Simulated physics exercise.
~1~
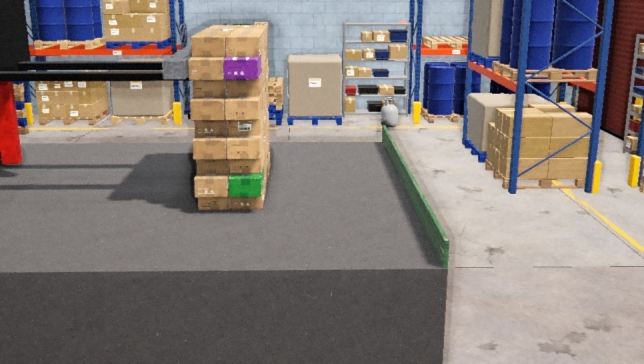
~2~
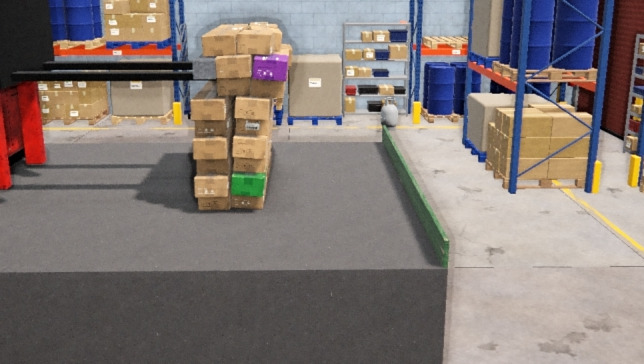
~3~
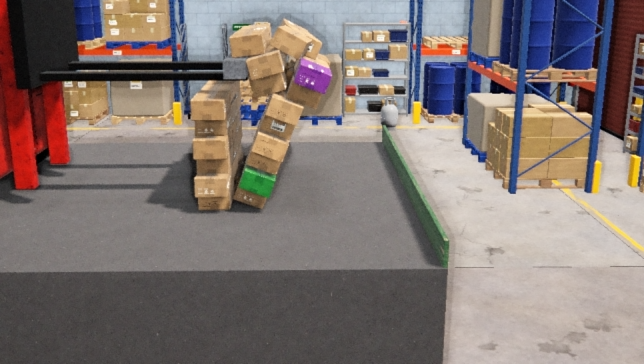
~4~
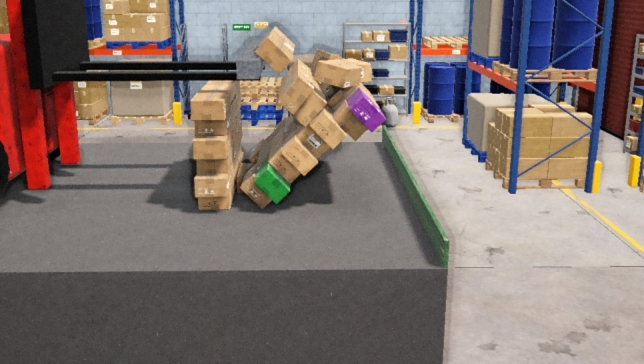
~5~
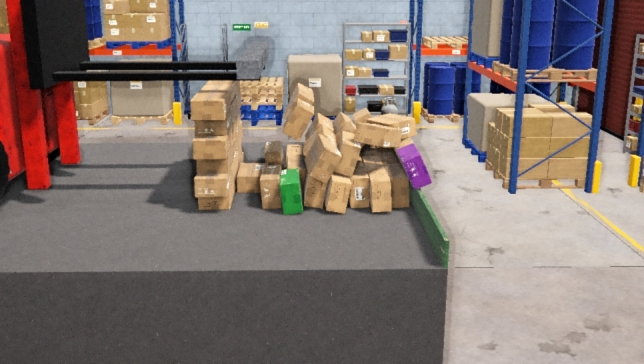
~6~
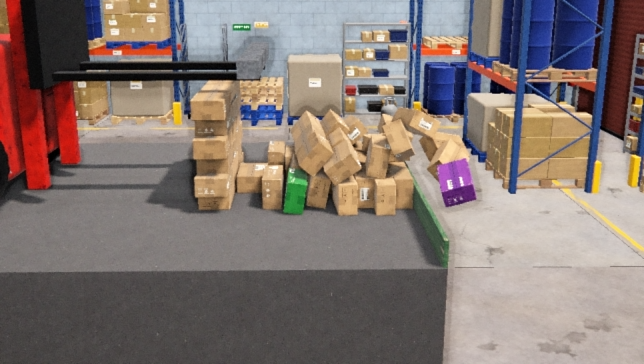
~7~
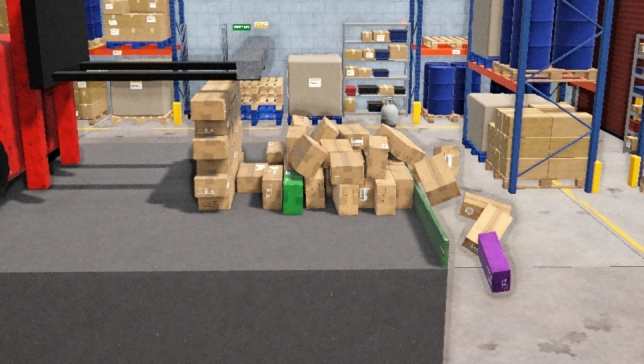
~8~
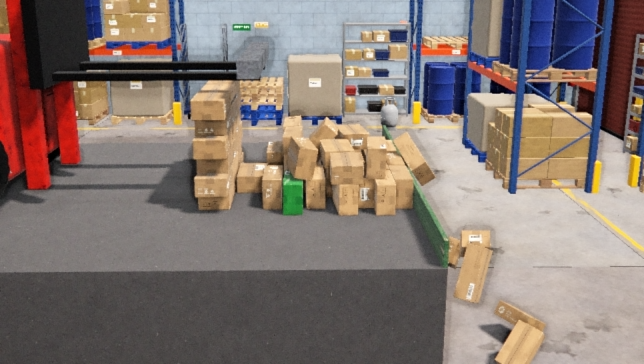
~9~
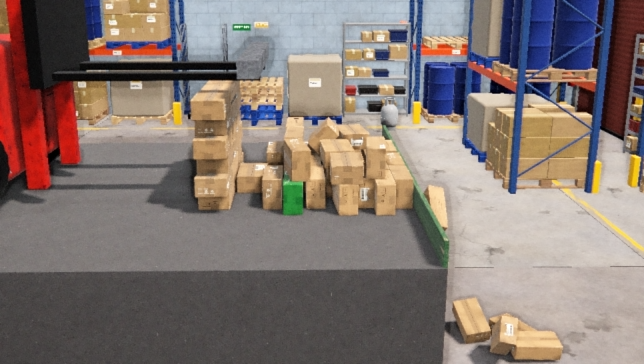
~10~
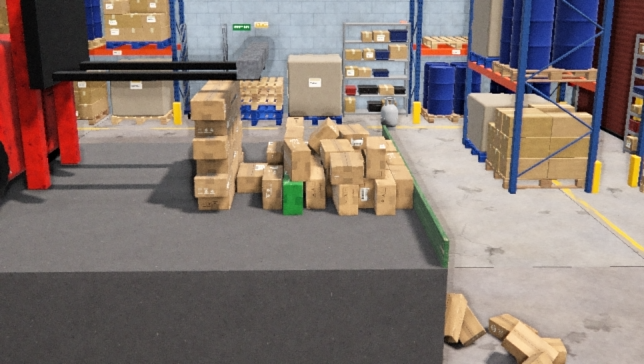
We see a red lift truck push a beam into a tall stack of brown boxes on a platform, toppling the right-hand side. Most land in a heap behind a low green board while the purple box and a few others tumble over the edge, leaving the left column standing.
